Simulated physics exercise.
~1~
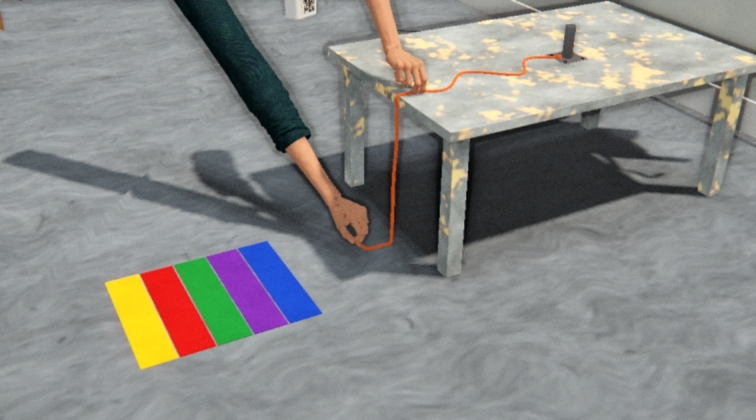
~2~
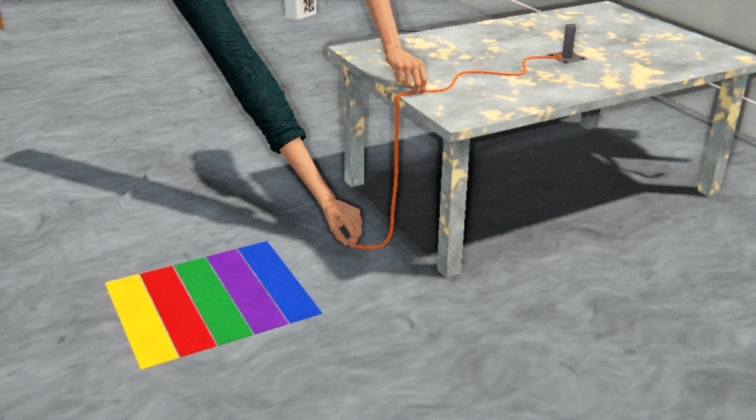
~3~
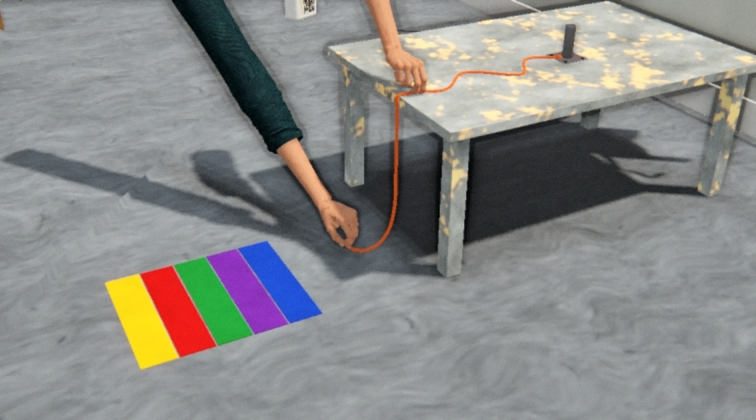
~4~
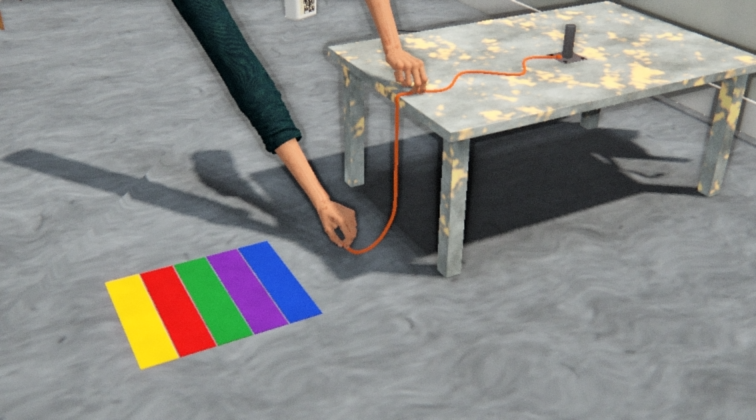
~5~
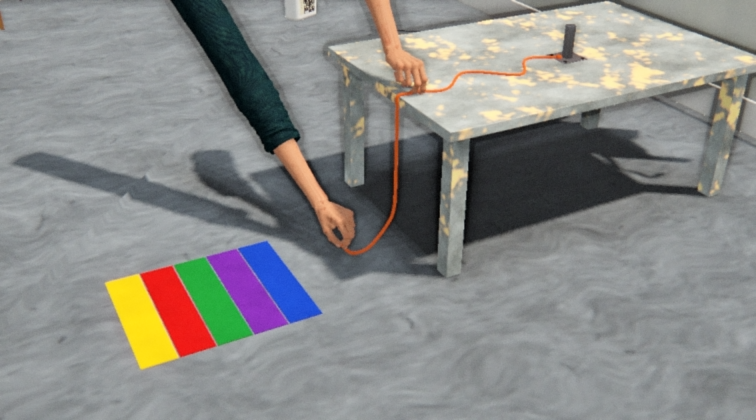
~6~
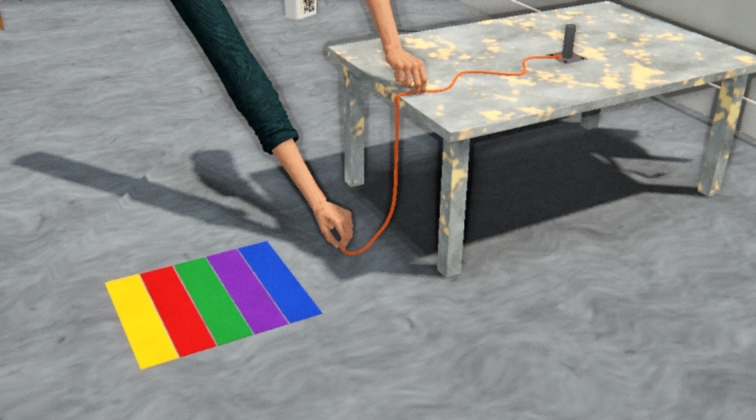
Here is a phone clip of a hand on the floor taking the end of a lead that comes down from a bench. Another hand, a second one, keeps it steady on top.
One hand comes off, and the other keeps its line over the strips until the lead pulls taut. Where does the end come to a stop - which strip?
On the green strip.
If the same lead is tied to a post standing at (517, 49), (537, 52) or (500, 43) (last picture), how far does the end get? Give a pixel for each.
Roughly (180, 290), (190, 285) and (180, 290), try by try.
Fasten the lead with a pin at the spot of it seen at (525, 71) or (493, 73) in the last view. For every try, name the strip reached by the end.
Purple; purple.
Soon after, end near (271, 265); over blue.
Then, end near (234, 275); over purple.
At full stretch, end near (213, 281); over green. It gets as far as the green strip.
